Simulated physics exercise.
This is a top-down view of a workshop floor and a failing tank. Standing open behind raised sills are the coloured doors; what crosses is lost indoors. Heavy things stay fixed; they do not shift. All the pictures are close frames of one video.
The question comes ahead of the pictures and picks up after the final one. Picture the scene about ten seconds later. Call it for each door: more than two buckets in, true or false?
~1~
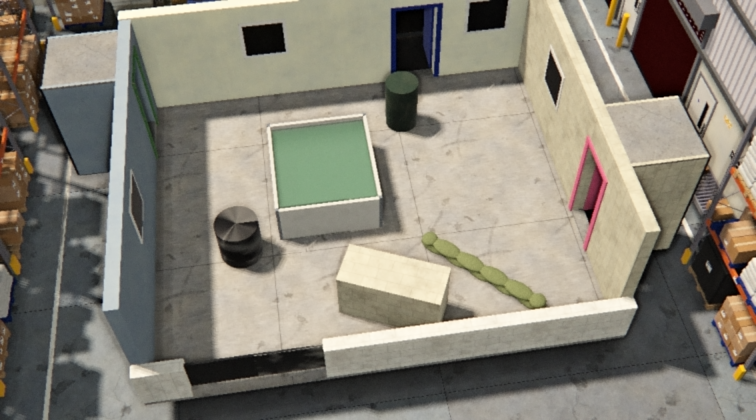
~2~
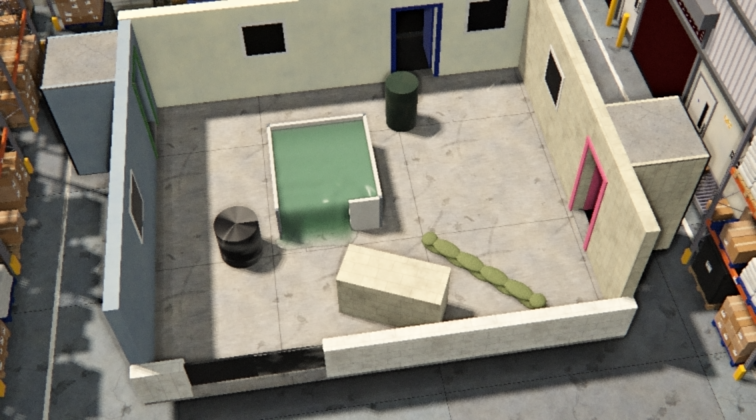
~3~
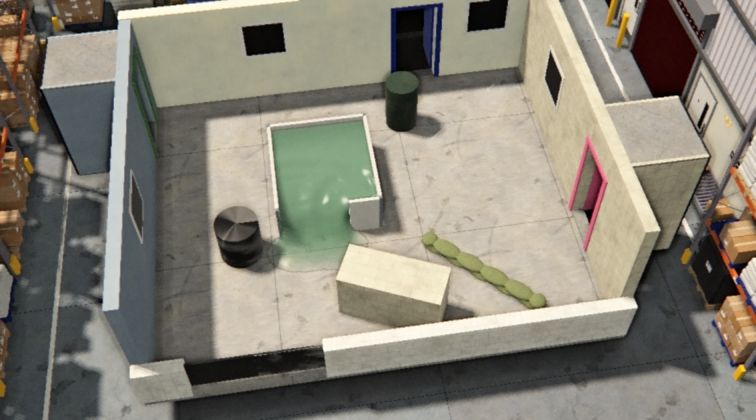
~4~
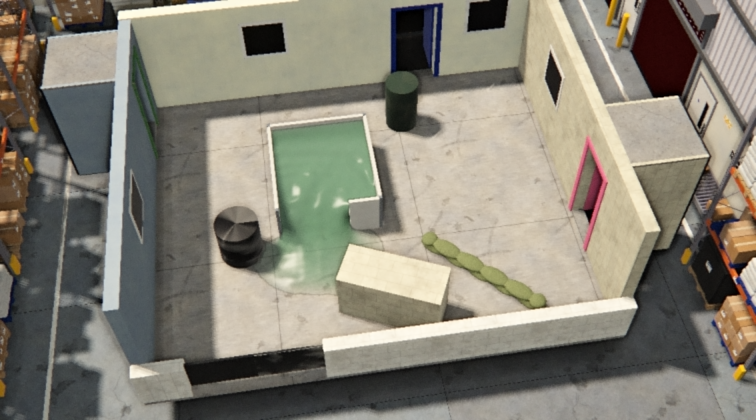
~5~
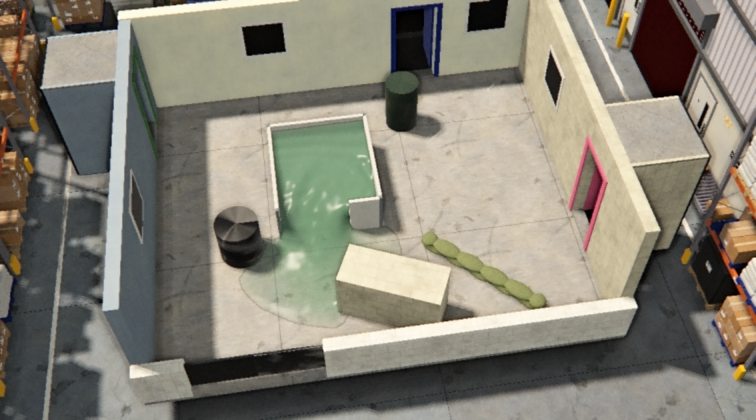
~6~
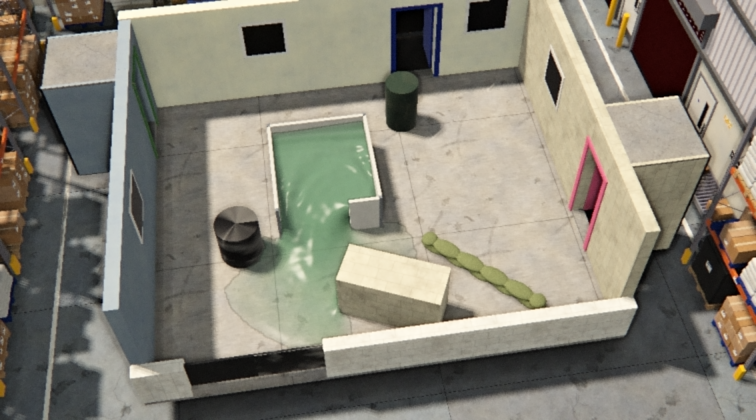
Blue door false, pink door false, green door false.
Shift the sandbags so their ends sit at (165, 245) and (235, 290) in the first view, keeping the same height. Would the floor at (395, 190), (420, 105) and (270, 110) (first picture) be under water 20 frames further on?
Spared, spared, spared.
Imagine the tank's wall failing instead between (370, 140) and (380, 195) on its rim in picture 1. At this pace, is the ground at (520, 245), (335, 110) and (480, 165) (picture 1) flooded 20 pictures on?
Submerged, bone-dry, submerged.
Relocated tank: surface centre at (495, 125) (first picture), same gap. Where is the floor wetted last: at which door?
That would be the green one, I think.
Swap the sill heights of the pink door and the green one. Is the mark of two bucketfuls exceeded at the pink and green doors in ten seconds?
Well, the pink door comes in under the cap, while the green door breaks the cap.
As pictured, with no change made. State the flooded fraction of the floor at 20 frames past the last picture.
Roughly 40 percent, I reckon.
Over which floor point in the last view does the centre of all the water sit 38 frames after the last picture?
My guess is about (298, 245).
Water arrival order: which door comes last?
Last in line is the one in blue.
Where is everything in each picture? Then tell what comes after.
Still water in the open tank at (323, 163), in the first frame.
Water pours out at (316, 225) and has run to (278, 241), in the second frame.
The front is at (274, 259), out from the gap at (316, 225), in the third frame.
The front is at a hidden place, out from the gap at (316, 226), in the fourth frame.
The front is at (338, 322), out from the gap at (316, 227), in the fifth frame.
The front is at a hidden place, out from the gap at (316, 226), in the sixth frame.
A moment on, water covers 20 % of the floor; the blue door not reached, the pink door not reached, the green door not reached.
Next, water covers 25 % of the floor; the blue door not reached, the pink door not reached, the green door not reached.
Then, water covers 40 % of the floor; the blue door not reached, the pink door not reached, the green door not reached.
Later, water covers 70 % of the floor; the blue door not reached, the pink door wet at the sill, nothing in, the green door wet at the sill, nothing in.
In the end, water covers 95 % of the floor; the blue door under two buckets in, the pink door wet at the sill, nothing in, the green door under two buckets in.
